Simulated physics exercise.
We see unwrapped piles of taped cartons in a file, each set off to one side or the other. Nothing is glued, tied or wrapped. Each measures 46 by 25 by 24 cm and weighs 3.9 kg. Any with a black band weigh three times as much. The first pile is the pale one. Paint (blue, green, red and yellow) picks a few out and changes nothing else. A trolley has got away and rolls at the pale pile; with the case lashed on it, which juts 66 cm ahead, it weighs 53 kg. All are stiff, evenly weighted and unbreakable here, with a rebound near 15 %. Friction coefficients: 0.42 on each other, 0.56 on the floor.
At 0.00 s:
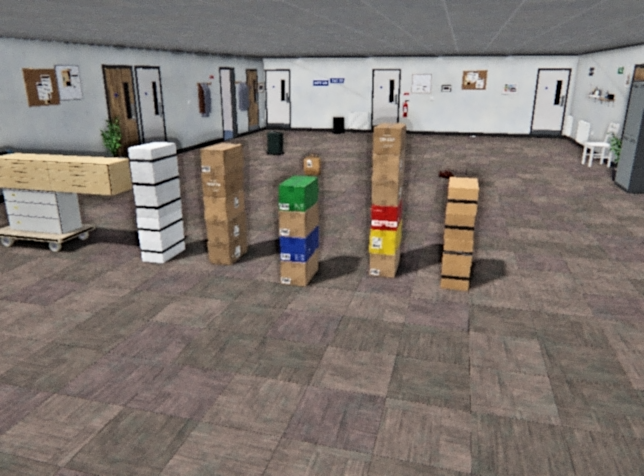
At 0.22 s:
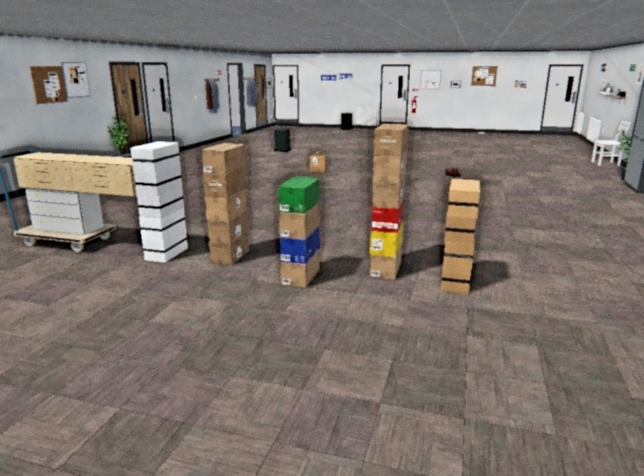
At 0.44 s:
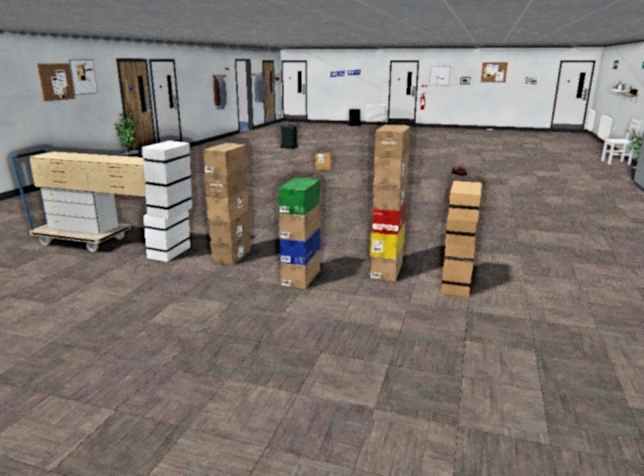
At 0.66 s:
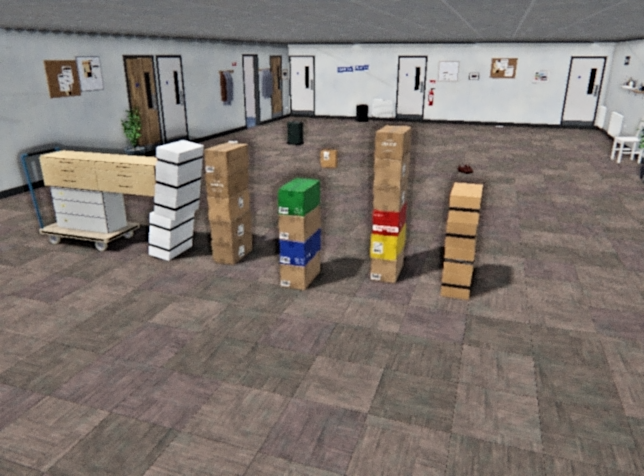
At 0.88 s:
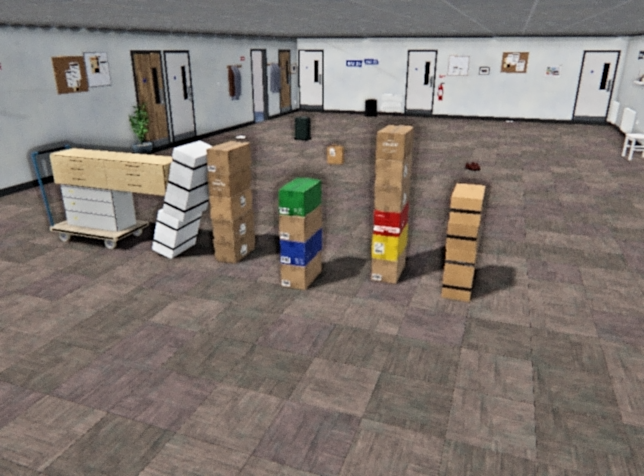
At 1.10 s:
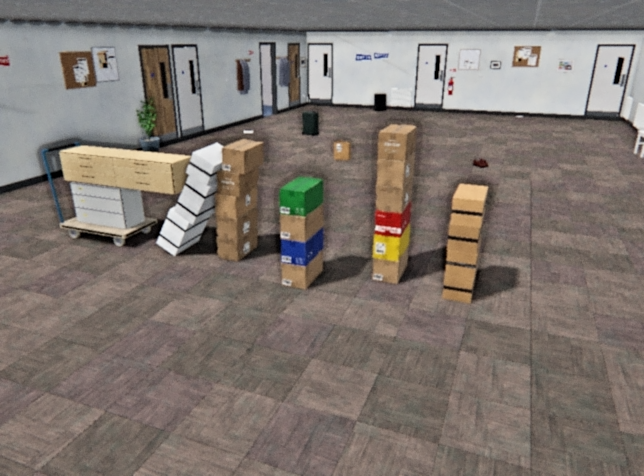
In this clip, a loaded trolley rolls right toward a row of five box stacks in an office and pushes into the white stack, which leans increasingly against the neighboring brown stack as the view shifts slightly.
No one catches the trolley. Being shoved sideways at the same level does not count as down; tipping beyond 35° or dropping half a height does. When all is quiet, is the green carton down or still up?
It comes down.
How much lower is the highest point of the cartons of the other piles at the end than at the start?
About 0 cm.
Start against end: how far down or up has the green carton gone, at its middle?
About 70 cm lower.
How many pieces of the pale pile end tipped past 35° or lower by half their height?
5 pale pieces.
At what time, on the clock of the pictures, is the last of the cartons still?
Near 3.5 s.
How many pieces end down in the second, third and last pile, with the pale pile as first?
By pile: Second 5, third 3, last 0.
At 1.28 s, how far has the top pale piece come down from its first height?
About 10 cm.
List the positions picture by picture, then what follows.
In the first picture (places mark the middle of the side facing us; the camera moves round a little), load (103, 173) 32 cm short; green carton (292, 199); red carton (384, 219); blue carton (293, 250); the rest undisturbed.
The second picture shows load (126, 174) 8 cm short; green carton (292, 201).
The third picture shows load (141, 175) 8 cm in; green carton (291, 202).
The fourth picture shows load (150, 175) 16 cm in, top of the pale pile leaning 10°; green carton (291, 203); the rest undisturbed.
The fifth picture shows load (159, 174) 24 cm in, top of the pale pile leaning 18°; green carton (291, 204); the rest undisturbed.
The sixth picture shows load (167, 172) 30 cm in, top of the pale pile leaning 28°; green carton (292, 203); red carton (388, 225); yellow carton (386, 248); steepest lean 3°, the carton at (233, 161); 3 disturbed, none down.
After 1.28 s, 5 of the pale pile down; none of the 19 other cartons down, 5 disturbed; green carton unmoved.
After 1.52 s, 5 of the pale pile down; 5 of the 19 other cartons down; green carton shifted 49 mm.
After 1.80 s, 5 of the pale pile down; 5 of the 19 other cartons down; green carton leaning 3°; blue carton leaning 3°.
After 2.42 s, 5 of the pale pile down; 9 of the 19 other cartons down; green carton on its side; blue carton on its side.
At rest (3.8 s), 5 of the pale pile down; 8 of the 19 other cartons down; green carton upside down; blue carton on its side; red carton unmoved. As the last picture would show them, middles, green carton near (429, 352), blue carton near (356, 289).
